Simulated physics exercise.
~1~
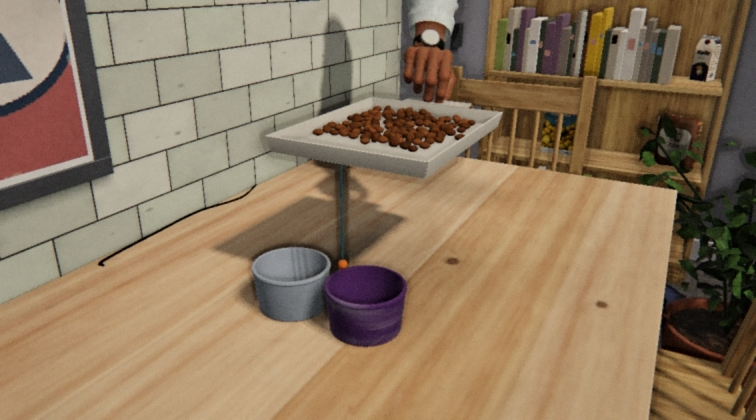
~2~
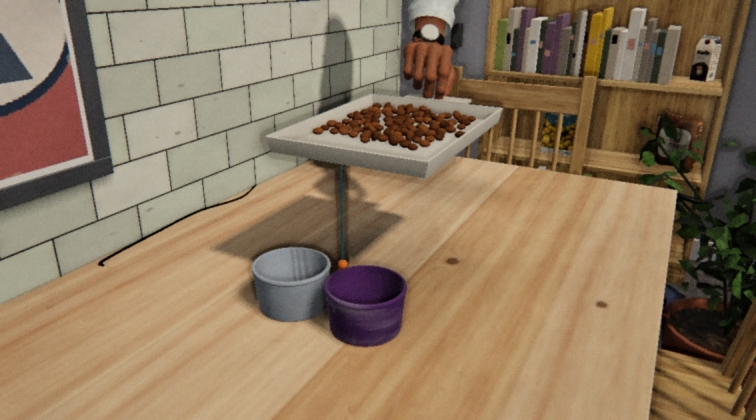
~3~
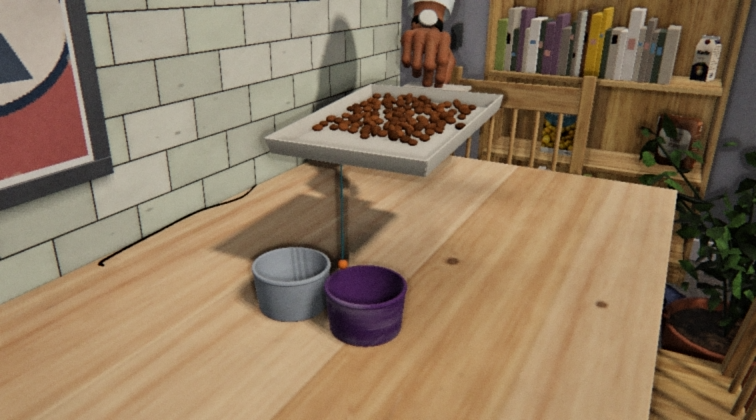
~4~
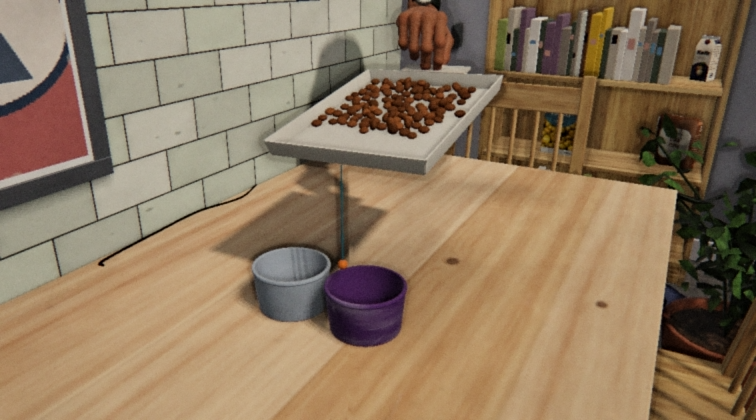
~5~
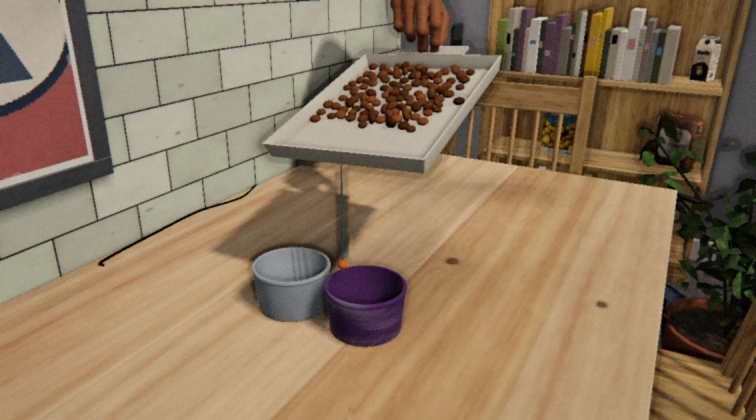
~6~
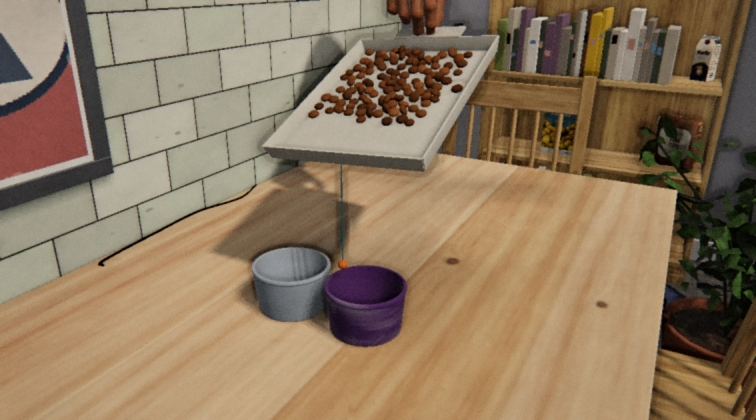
A hand wearing a watch reaches in at the far edge of a pale rimmed tray of brown kibble, above a wooden table beside a white brick wall, seen from slightly above. A grey dish and a purple dish sit below, near a small orange bead, with bookshelves behind. The hand raises the tray's far end steadily, steepening its slope, while the dishes and view stay still.
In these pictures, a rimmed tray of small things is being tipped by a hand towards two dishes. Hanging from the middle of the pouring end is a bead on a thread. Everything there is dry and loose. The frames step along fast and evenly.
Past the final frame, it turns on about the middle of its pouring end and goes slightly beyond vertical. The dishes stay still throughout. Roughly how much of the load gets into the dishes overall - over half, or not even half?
Not even half gets in.
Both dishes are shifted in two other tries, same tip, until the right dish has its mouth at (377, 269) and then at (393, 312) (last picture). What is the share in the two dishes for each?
0 %, then 30 %.
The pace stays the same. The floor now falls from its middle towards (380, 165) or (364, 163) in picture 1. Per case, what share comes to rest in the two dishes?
Around 10 percent for the first aim and around 10 percent for the second.
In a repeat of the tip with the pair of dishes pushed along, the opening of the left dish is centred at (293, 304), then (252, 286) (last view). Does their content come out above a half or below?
At the first place not half, at the second most of it.
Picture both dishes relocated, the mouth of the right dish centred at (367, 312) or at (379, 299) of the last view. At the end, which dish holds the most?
Left side first, Left side second.
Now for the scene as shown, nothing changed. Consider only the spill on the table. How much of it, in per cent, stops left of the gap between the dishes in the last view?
Around 90 %.
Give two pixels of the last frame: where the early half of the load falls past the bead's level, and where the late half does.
(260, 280), then (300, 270).
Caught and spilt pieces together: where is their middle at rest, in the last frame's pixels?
Near (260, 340).
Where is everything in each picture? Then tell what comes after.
The first frame shows corners of the pouring end at (270, 135) and (426, 160), level; middle of the load at (398, 126), bits of dog kibble; left dish at (270, 297); right dish at (346, 320); bead on its thread at (343, 264).
The second frame shows corners of the pouring end at (270, 136) and (426, 160), level; middle of the load at (398, 123).
The third frame shows corners of the pouring end at (269, 137) and (425, 159), tipped barely, lowest at the left corner; middle of the load at (397, 116).
The fourth frame shows corners of the pouring end at (268, 139) and (424, 158), tipped a little, lowest at the left corner; middle of the load at (396, 105).
The fifth frame shows corners of the pouring end at (268, 142) and (422, 157), tipped clearly, lowest at the left corner; middle of the load at (394, 94).
The sixth frame shows corners of the pouring end at (267, 144) and (421, 156), tipped clearly, lowest at the left corner; middle of the load at (391, 84); left dish at (270, 297); right dish at (346, 320).
Soon after the last picture, tray tipped steeply; nearly all on the tray; a small part in the air.
A little later, tray tipped past a quarter turn; about a quarter on the tray; a stray few in the right dish; a small part in the left dish; about half outside both; a small part in the air.
Later still, tray tipped past a quarter turn; a stray few in the right dish; about a quarter in the left dish; most outside both.
At rest, tray tipped past a quarter turn; a stray few in the right dish; about a quarter in the left dish; most outside both.
